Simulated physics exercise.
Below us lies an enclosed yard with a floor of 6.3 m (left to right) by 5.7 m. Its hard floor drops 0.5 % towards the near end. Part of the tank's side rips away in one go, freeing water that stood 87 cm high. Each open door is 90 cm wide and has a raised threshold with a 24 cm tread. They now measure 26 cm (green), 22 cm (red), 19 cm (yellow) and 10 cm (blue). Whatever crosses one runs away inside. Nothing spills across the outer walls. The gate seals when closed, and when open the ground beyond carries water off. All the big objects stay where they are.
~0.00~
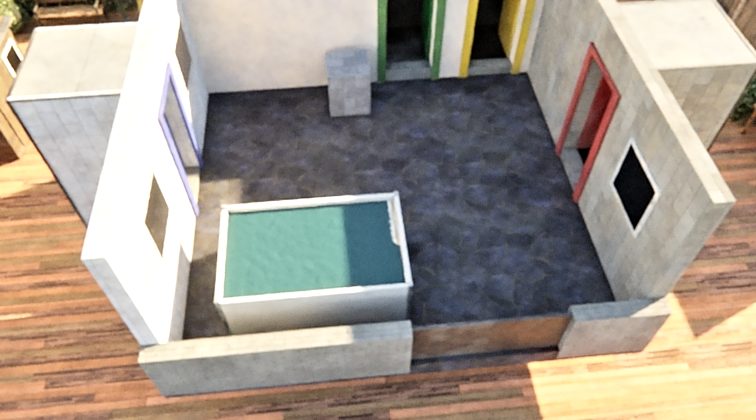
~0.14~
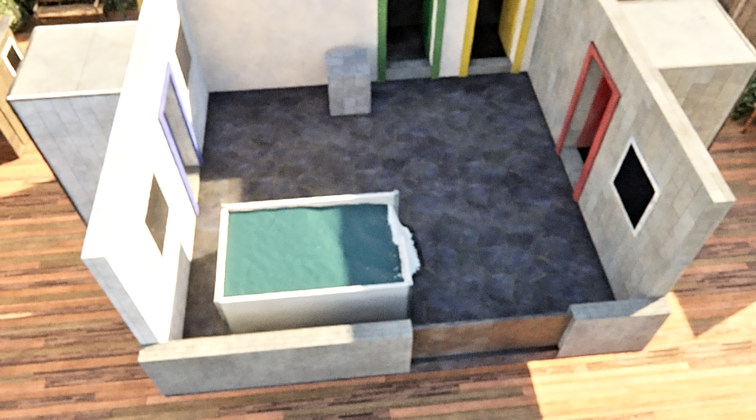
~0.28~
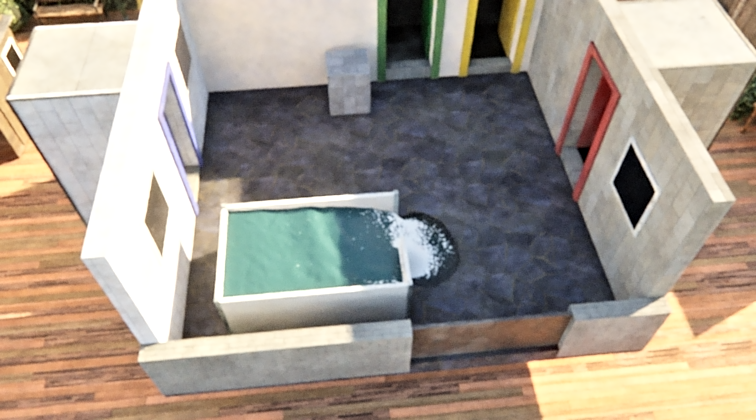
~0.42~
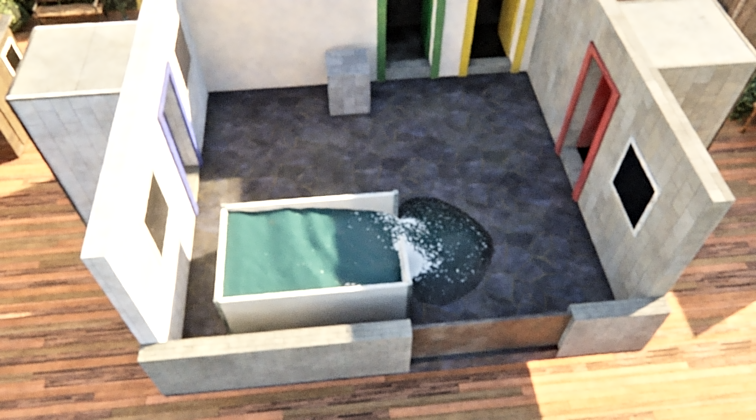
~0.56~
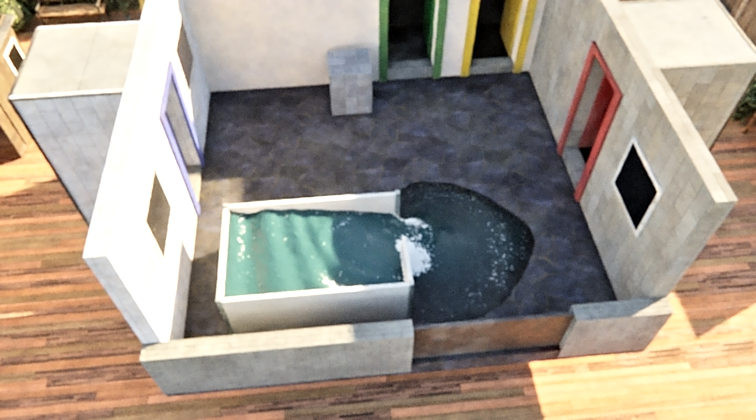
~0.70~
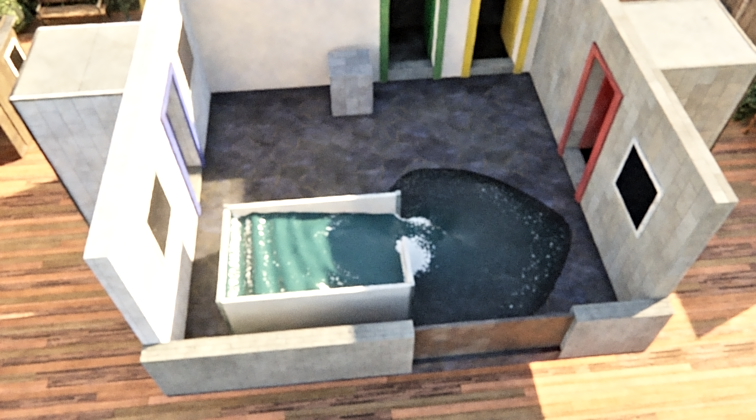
Green-blue water lies in a pale rectangular tank, then bursts through its right side in white foam, inside a walled yard seen from above by a still camera. Around the dark stone floor stand pale walls, with green and yellow doorways at the back, a red one right, a lavender one left, and a grey block. The water spreads rightward in a widening dark pool while the tank's surface ripples and sinks.
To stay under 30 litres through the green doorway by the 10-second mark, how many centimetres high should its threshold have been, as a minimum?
About 10.5 cm.
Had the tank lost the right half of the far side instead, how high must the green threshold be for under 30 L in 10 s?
Then roughly 24 cm.
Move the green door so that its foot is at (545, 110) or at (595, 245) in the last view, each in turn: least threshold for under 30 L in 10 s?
Roughly 13.5 and 26 cm.
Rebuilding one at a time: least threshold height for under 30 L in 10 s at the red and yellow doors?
About 21 cm at red and 21 cm at yellow.
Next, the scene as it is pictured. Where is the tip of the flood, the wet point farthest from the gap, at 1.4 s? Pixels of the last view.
Around (544, 133).
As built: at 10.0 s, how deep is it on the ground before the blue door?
About 10.0 cm.
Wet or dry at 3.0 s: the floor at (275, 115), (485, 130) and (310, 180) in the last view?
In turn: Still dry, wet, not reached.
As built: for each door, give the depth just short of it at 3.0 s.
Depths in cm: Green 2, red 23, yellow 27, blue 0.
After 1.4 s water covers 35 % of the floor, deepest (48 cm) near (402, 242); it has not reached the green door.
After 3.0 s water covers 45 % of the floor, deepest (32 cm) near (523, 75); 2 cm at the green door, 0 litres in over its 26 cm threshold.
After 10.0 s water covers 95 % of the floor, deepest (16 cm) near (203, 289); 12 cm at the green door, 0 litres in over its 26 cm threshold.
At the green door as built, the water arrived by 2.9 s and peaked near 16 cm at 8.2 s.
With a threshold of 8.5 cm, 51 litres would have come in within the 10 s; with 12 cm, 16 litres. So under 30 litres takes about 10.5 cm.
